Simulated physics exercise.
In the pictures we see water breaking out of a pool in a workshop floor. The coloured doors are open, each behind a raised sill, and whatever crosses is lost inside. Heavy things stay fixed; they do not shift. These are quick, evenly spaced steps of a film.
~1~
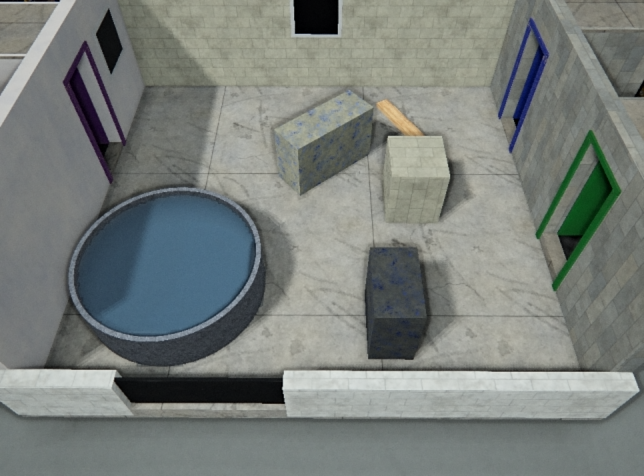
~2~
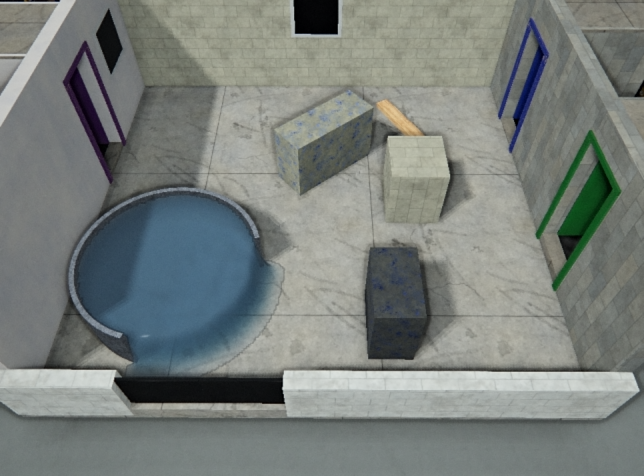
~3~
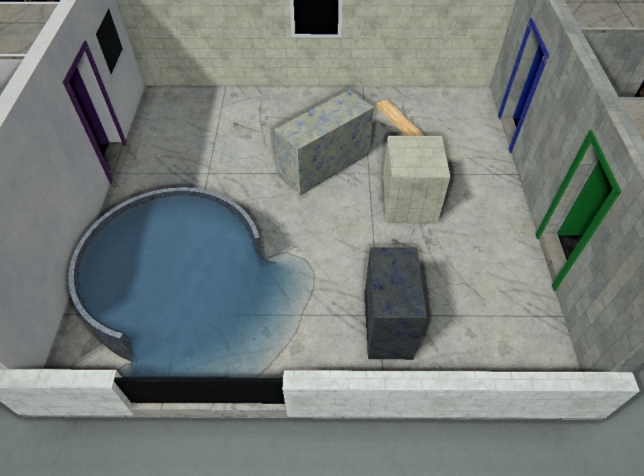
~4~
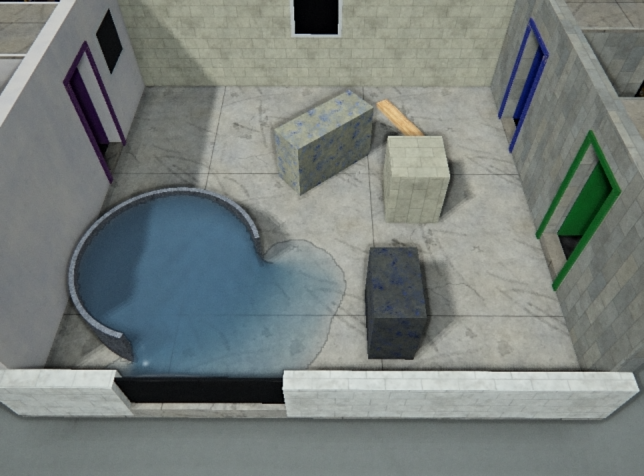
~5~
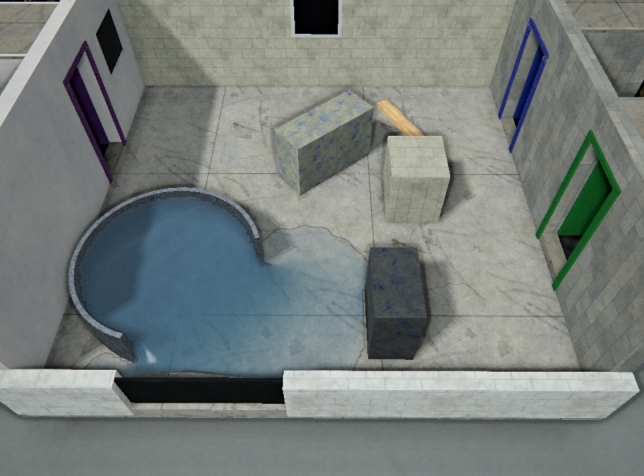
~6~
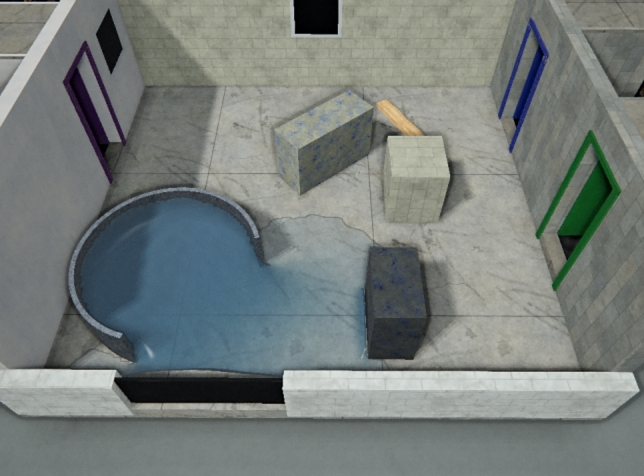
A pale stone-walled workshop with a marbled floor is seen from above by a camera that stays still. A round blue pool sits at left by a purple-framed doorway, with two pale blocks and a wooden piece toward the back, a dark block at right of centre, and blue and green doorways on the right. The pool's near right rim opens and water spreads rightward across the floor, reaching the dark block.
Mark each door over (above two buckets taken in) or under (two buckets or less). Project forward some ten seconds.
Purple door: Under. Blue door: Over. Green door: Under.
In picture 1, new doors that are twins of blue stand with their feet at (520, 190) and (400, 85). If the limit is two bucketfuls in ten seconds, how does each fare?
Taking them in the order asked, one ends up above, the other ends up above.
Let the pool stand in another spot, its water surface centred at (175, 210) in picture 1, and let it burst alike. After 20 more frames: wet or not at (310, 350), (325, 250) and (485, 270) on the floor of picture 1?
In order, the three spots end up waterlogged, waterlogged and waterlogged.
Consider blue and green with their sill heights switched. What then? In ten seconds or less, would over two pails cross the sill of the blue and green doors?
Check - blue door: Does not overflow; green door: Spills past the limit.
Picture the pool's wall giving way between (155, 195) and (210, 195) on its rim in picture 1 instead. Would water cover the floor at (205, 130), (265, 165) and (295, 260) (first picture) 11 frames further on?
The first spot is swamped, the second swamped, the third spared.
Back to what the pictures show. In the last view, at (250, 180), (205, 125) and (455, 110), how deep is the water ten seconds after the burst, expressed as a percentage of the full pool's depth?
Estimated readings in sequence: 10, 10, 14 percent.
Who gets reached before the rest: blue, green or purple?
My pick is the green one.
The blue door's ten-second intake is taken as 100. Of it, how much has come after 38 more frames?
Share by then: About 5 in a hundred.
A moment on, water covers 25 % of the floor; the purple door not reached, the blue door not reached, the green door not reached.
Next, water covers 35 % of the floor; the purple door not reached, the blue door not reached, the green door wet at the sill, nothing in.
Then, water covers 55 % of the floor; the purple door wet at the sill, nothing in, the blue door wet at the sill, nothing in, the green door wet at the sill, nothing in.
Later, water covers 90 % of the floor; the purple door wet at the sill, nothing in, the blue door under two buckets in, the green door under two buckets in.
In the end, water covers 100 % of the floor; the purple door under two buckets in, the blue door over two buckets in, the green door under two buckets in.
